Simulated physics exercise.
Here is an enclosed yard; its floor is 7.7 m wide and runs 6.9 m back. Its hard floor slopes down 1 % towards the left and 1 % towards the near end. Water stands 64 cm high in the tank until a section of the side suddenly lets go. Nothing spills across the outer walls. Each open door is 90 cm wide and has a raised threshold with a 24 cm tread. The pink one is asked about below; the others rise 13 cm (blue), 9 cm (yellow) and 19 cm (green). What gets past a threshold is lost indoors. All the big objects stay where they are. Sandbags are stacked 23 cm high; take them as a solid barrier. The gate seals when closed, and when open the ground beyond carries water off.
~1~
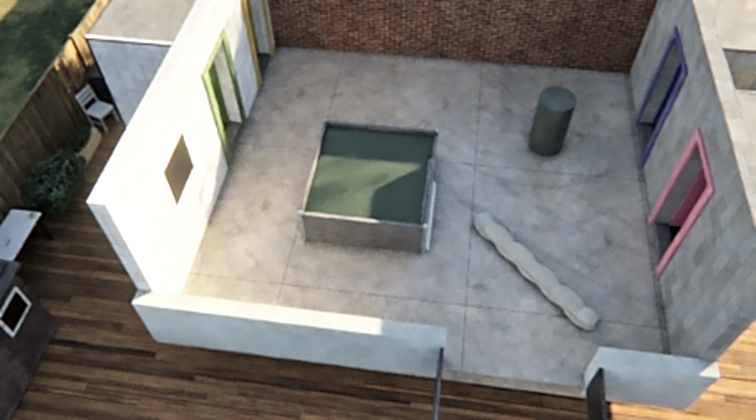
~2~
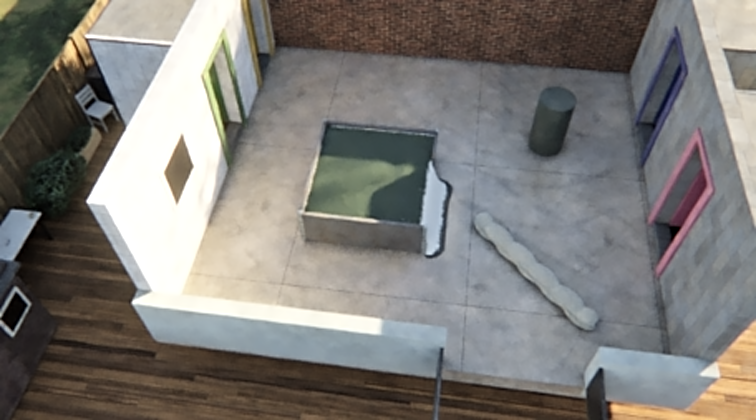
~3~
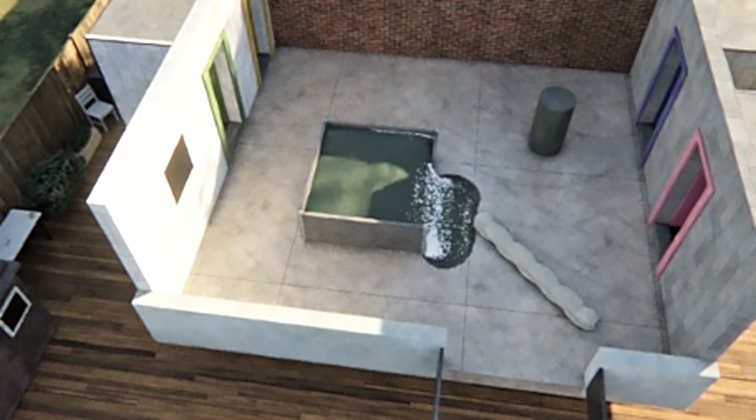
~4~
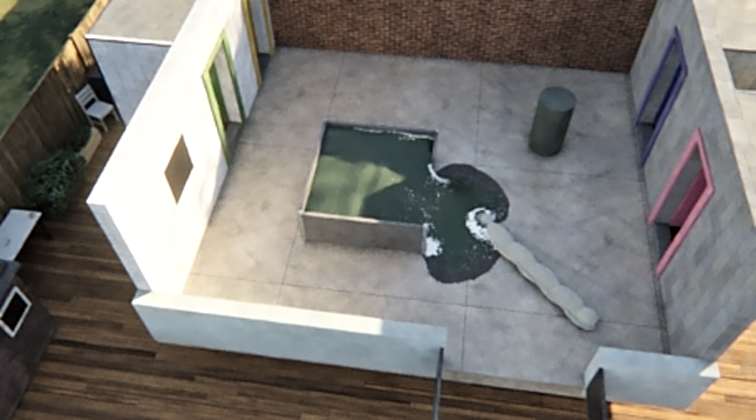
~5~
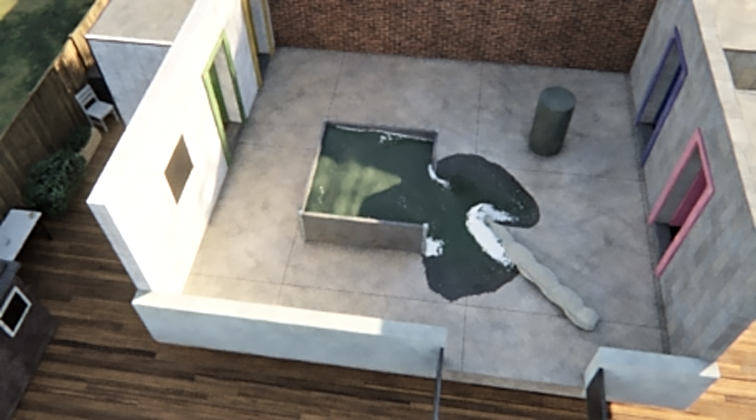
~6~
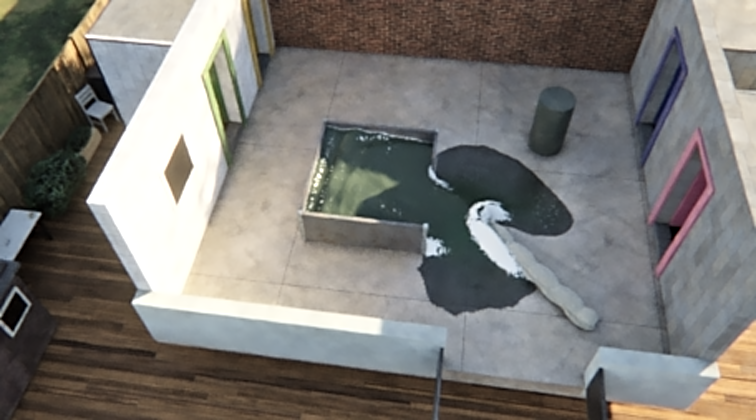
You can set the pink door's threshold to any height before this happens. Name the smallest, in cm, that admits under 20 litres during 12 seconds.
About 10 cm.
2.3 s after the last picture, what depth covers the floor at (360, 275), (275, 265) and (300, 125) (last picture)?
In that order: 0, 0 and 0 cm.
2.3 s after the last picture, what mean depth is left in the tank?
Some 24 cm.
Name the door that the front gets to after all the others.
The green one.
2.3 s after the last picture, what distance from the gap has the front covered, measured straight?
About 5.8 m.
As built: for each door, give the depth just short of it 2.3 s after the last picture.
Depths in cm: Pink 14, blue 14, yellow 0, green 0.
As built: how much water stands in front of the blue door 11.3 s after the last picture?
Roughly 1.5 cm deep.
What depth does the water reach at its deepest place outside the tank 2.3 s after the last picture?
Roughly 24 cm.
Then, 0.7 s after the last picture water covers 25 % of the floor, deepest (40 cm) near (467, 222); 4 cm at the pink door, 0 litres in over its 12 cm threshold.
Then, 2.3 s after the last picture water covers 40 % of the floor, deepest (24 cm) near (467, 222); 14 cm at the pink door, 5 litres in over its 12 cm threshold.
Then, 11.3 s after the last picture water covers 80 % of the floor, deepest (8 cm) near (267, 68); 4 cm at the pink door, 8 litres in over its 12 cm threshold.
At the pink door as built, the water peaked near 15 cm, 1.9 s after the last picture.
With a threshold of 9 cm, 26 litres would have come in within the 12 s; with 12.5 cm, 7 litres. So under 20 litres takes about 10 cm.
